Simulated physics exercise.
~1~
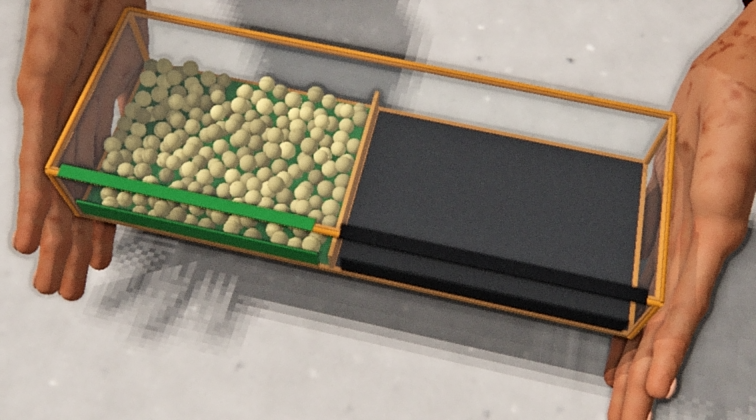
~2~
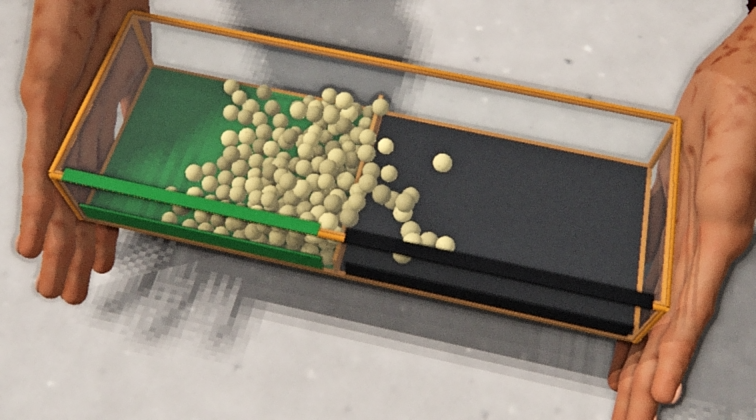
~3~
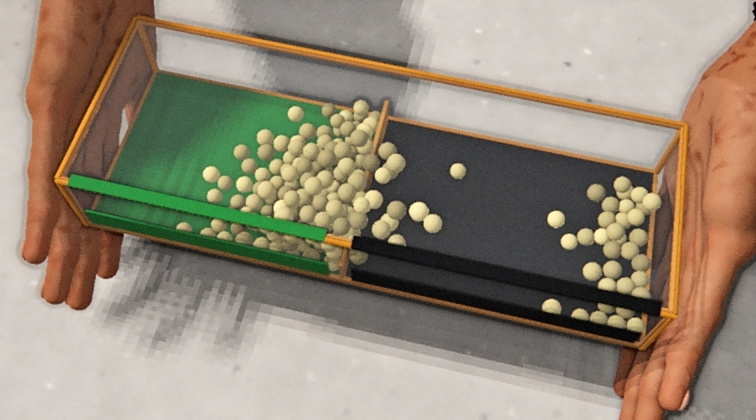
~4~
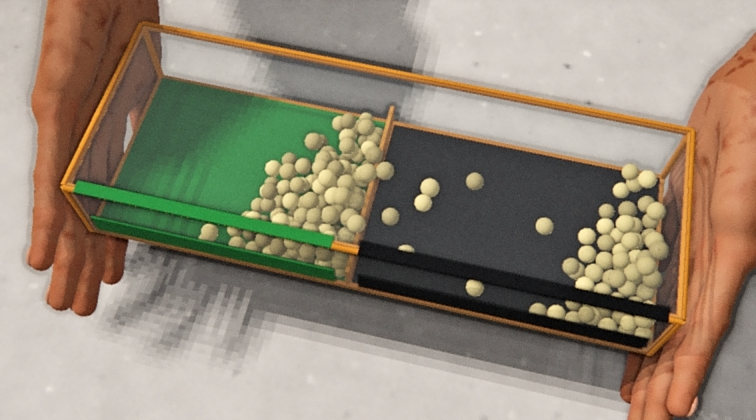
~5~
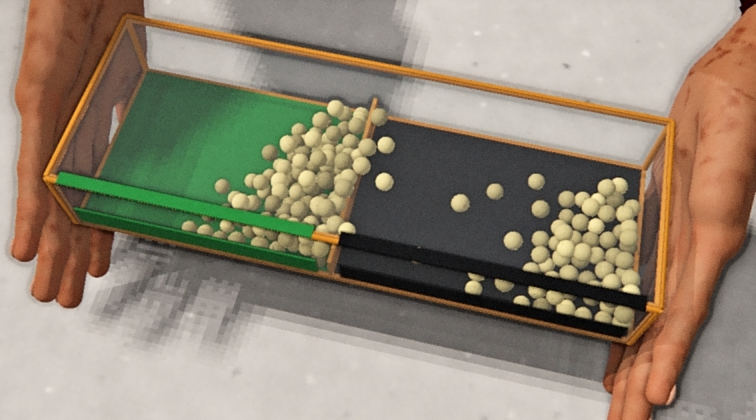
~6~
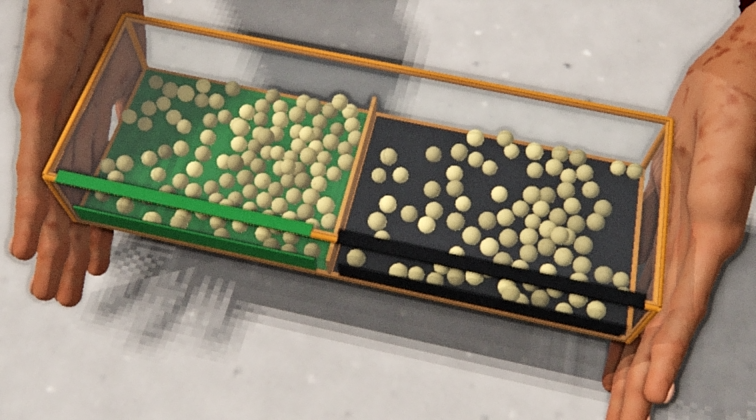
We see two hands holding a clear box with green and black halves, small pale balls filling the green side. As the box shifts slightly, many balls spill over the divider toward the right end, then spread out, leaving both halves scattered with balls, somewhat more on green.
